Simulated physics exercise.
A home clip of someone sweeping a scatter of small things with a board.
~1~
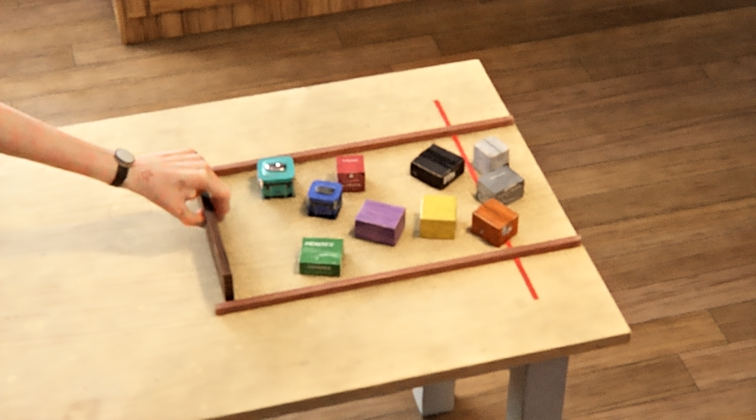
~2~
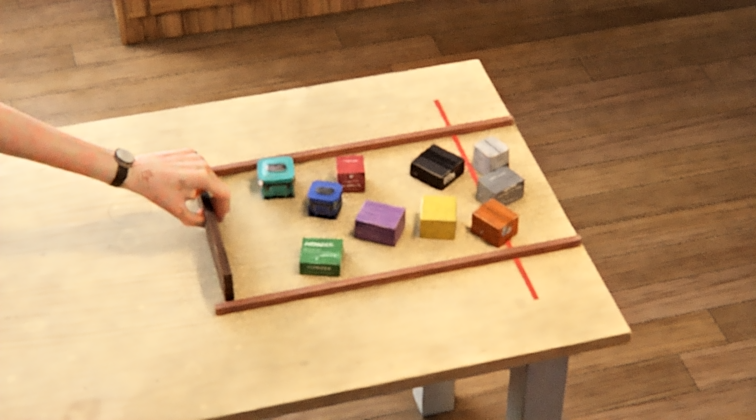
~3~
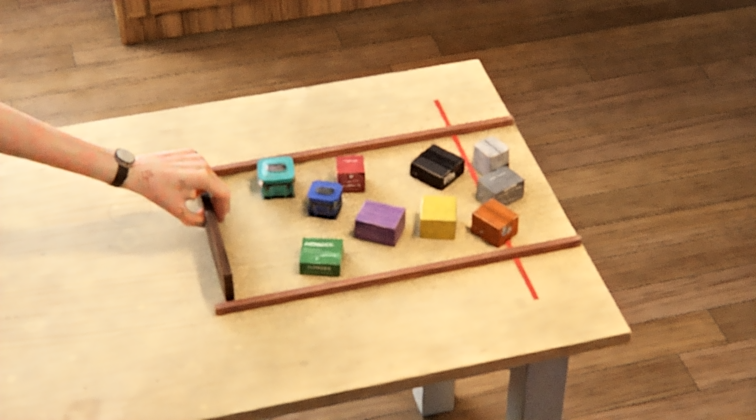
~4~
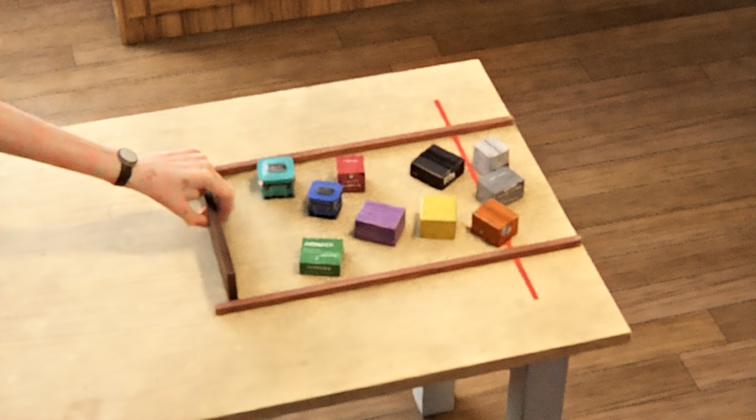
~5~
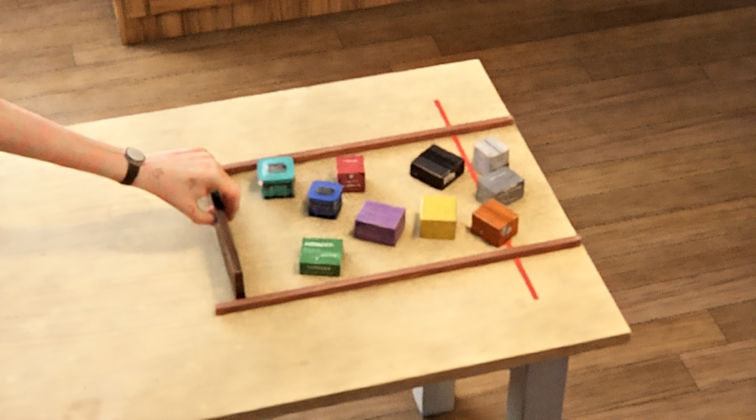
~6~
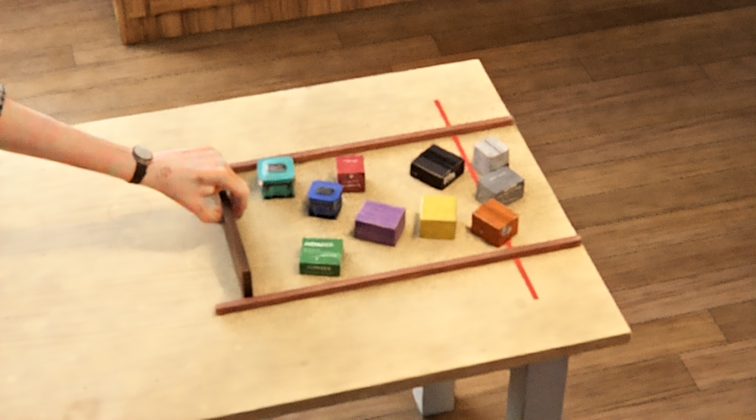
The clip shows a hand holding a dark board upright between two wooden rails on a table, behind scattered small colourful boxes; the board stays nearly still, then slides slightly right, while the boxes remain in place.
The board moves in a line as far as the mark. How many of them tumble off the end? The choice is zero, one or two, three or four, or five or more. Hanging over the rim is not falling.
The number that fall off is three or four.
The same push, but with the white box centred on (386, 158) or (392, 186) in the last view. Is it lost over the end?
The white box is kept; does not fall.
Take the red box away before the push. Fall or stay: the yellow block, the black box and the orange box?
The yellow block is kept, the black box does not fall, the orange box tumbles off.
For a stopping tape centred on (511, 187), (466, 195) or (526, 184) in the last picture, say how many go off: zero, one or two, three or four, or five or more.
In that order: 5 or more; one to two; five or over.
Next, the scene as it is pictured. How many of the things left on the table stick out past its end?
That would be 2.
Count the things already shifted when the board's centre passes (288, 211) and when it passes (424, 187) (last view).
First 2, then 10.
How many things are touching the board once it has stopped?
4 of them.
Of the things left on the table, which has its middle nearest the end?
The grey box ends nearest.
Soon after, none off yet; white box at rest near (491, 158); grey box at rest near (500, 188); orange box at rest near (495, 223).
In the end, the number that fall off is three or four; gone, black box, orange box and white box.
